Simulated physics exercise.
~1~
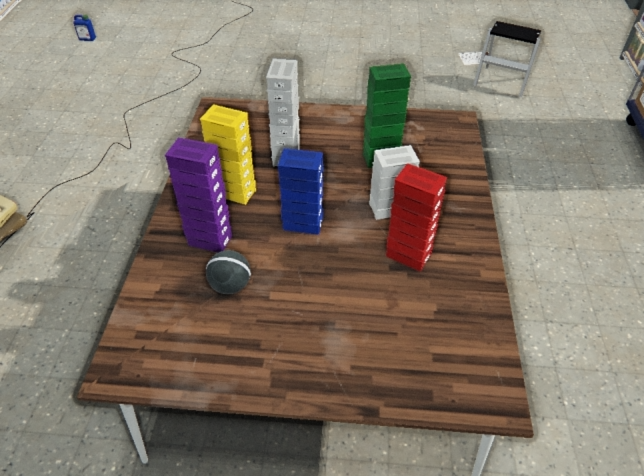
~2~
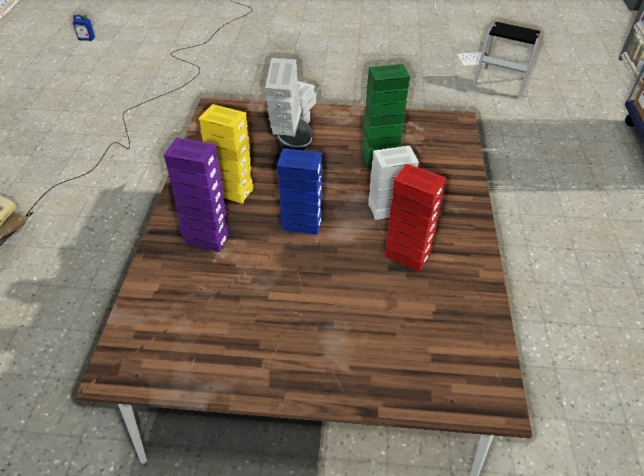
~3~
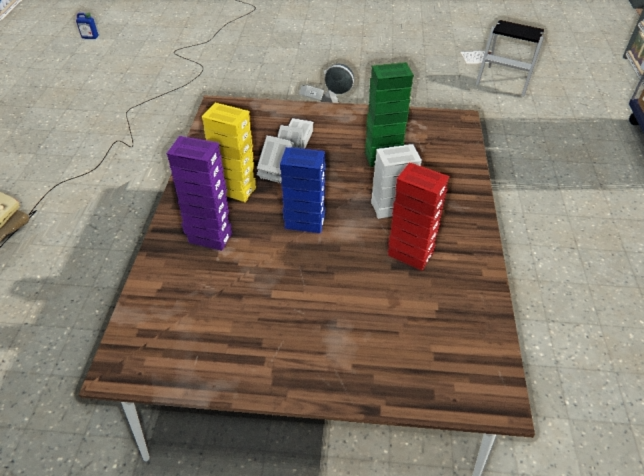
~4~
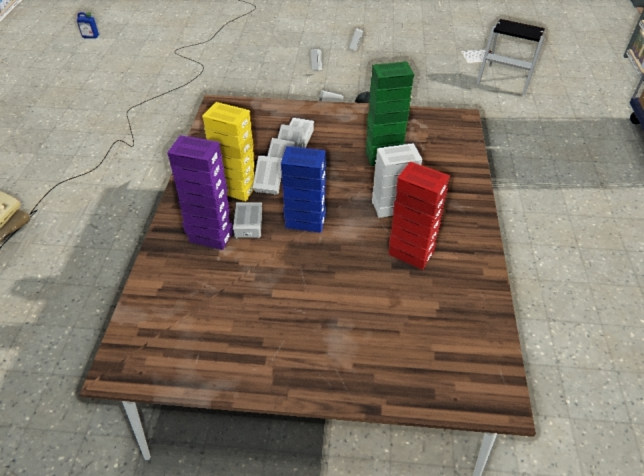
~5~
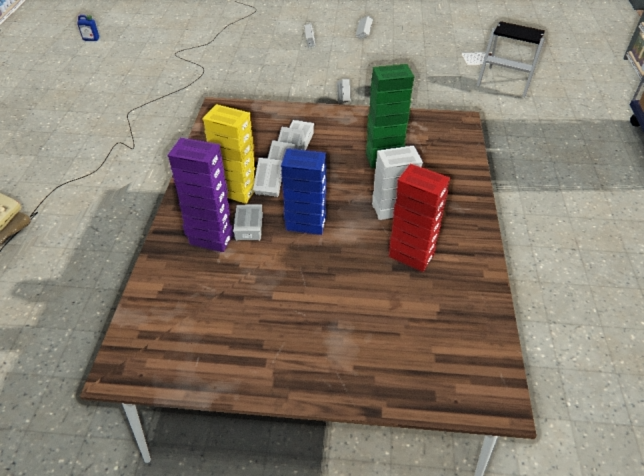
On a pale tiled floor, a dark wooden table is seen from above through a slightly swaying camera, with a step stool and a blue container beyond it. Seven towers of tubs stand on it, purple and yellow at left, blue in the middle, green, white and red at right, and another white one at the back. A dark ball near the purple tower rolls away between the towers and strikes the back white one. That tower buckles and collapses as the ball drops off the far edge. White pieces scatter over the table and floor, while the other six towers remain standing.
